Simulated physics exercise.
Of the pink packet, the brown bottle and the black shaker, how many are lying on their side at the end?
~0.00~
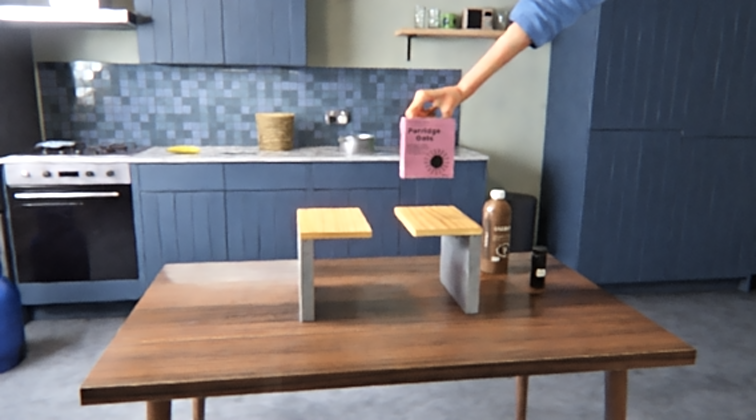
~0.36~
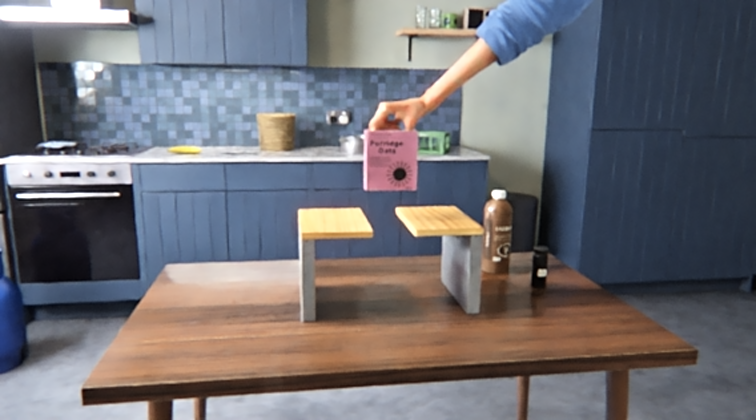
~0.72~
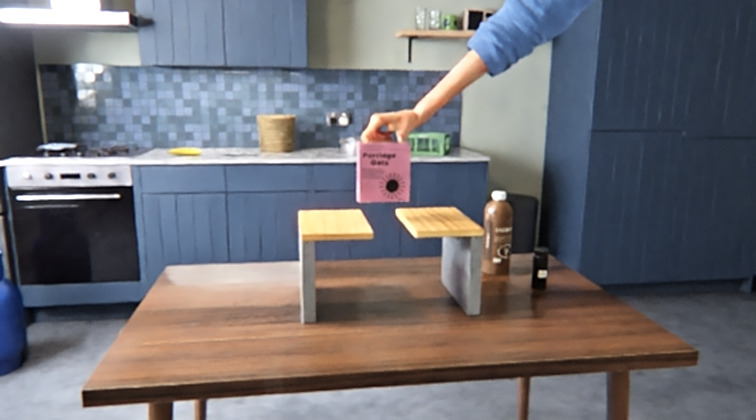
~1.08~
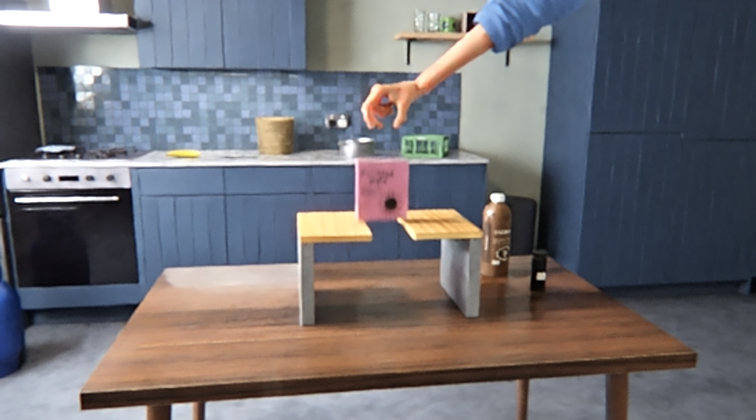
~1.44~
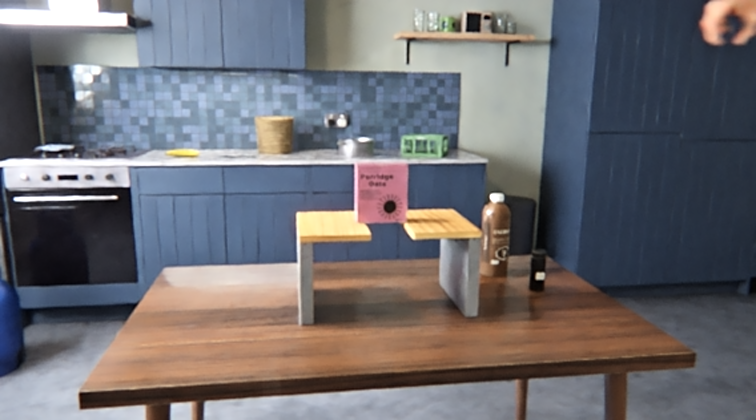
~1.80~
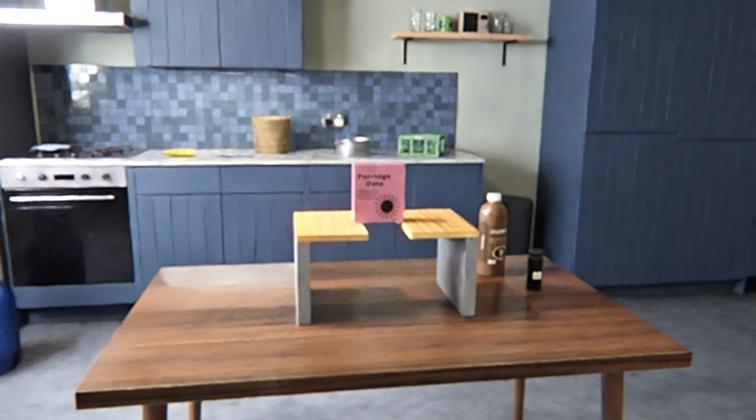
None of them are lying on their side. The packet, the bottle and the shaker are all still upright at the end.
A pink packet held by a hand moved left and down over the gap between two wooden-topped ledges, then was let go and lodged upright in the slot as the hand drew away, while the brown bottle and black shaker stayed put.
